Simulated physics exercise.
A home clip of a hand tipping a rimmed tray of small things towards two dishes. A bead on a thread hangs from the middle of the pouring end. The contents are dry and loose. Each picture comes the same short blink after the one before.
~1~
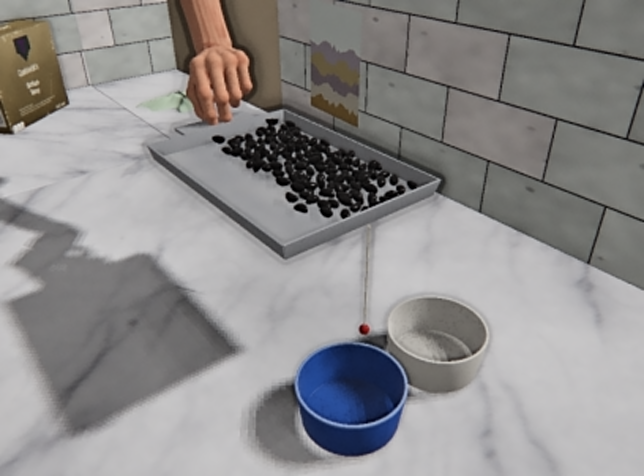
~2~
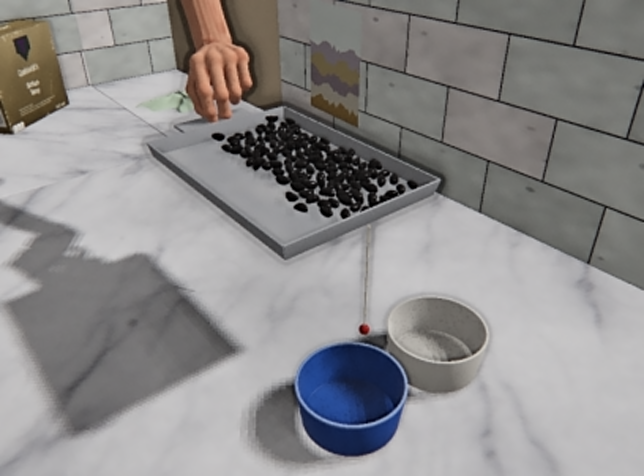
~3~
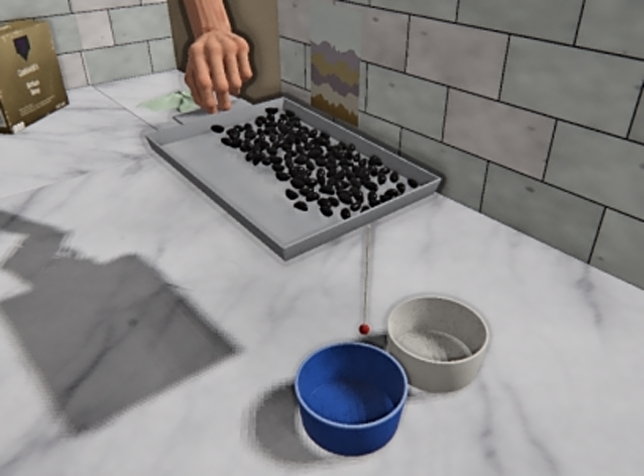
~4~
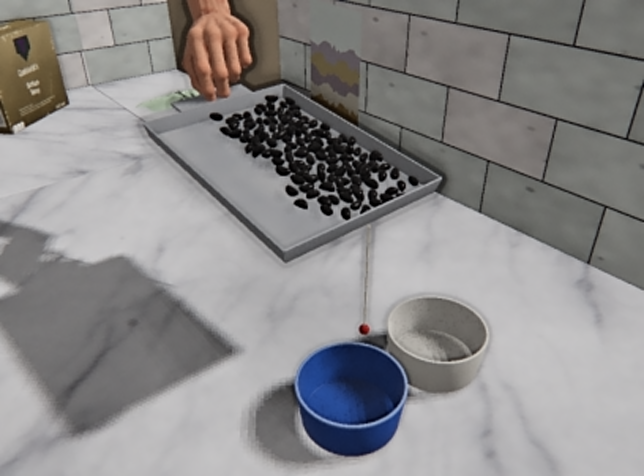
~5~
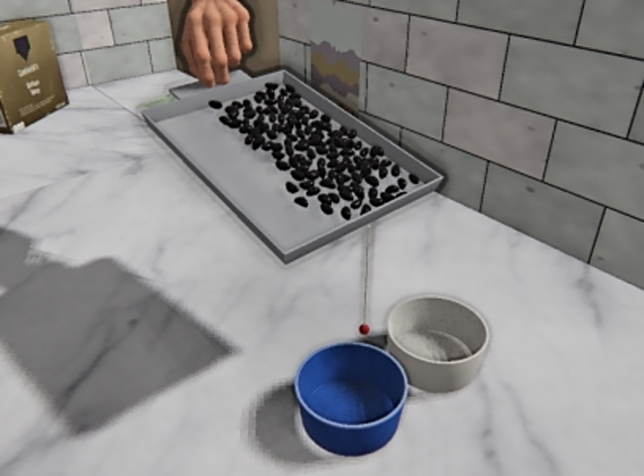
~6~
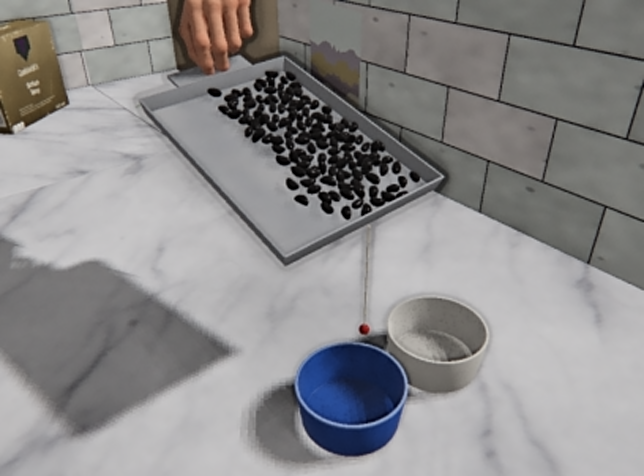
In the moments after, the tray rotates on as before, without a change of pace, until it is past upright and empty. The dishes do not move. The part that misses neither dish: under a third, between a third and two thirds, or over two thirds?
They take from one third to two thirds between them.
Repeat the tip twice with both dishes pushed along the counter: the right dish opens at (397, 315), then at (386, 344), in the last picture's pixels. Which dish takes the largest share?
The first try: The left dish. The second: Left.
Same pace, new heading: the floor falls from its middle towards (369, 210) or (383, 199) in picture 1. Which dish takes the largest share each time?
In turn: The right-hand dish; right.
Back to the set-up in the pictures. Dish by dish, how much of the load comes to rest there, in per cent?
The left dish has 50 per cent, the right dish has 0.
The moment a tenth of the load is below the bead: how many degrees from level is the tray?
Around 95° of tilt.
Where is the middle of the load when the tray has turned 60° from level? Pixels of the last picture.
At about (336, 179).
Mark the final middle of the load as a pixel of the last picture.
Close to (361, 422).
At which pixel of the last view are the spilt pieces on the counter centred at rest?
At about (403, 464).
Shortly afterwards, tray tipped steeply; all but a few on the tray; only a few in the left dish; only a few in the air.
Next, tray tipped right over; the bulk on the tray; a little in the left dish; only a few outside both; a little in the air.
Some moments later, tray tipped past a quarter turn; near half in the left dish; only a few in the right dish; near half outside both.
In the end, tray tipped past a quarter turn; near half in the left dish; only a few in the right dish; near half outside both.
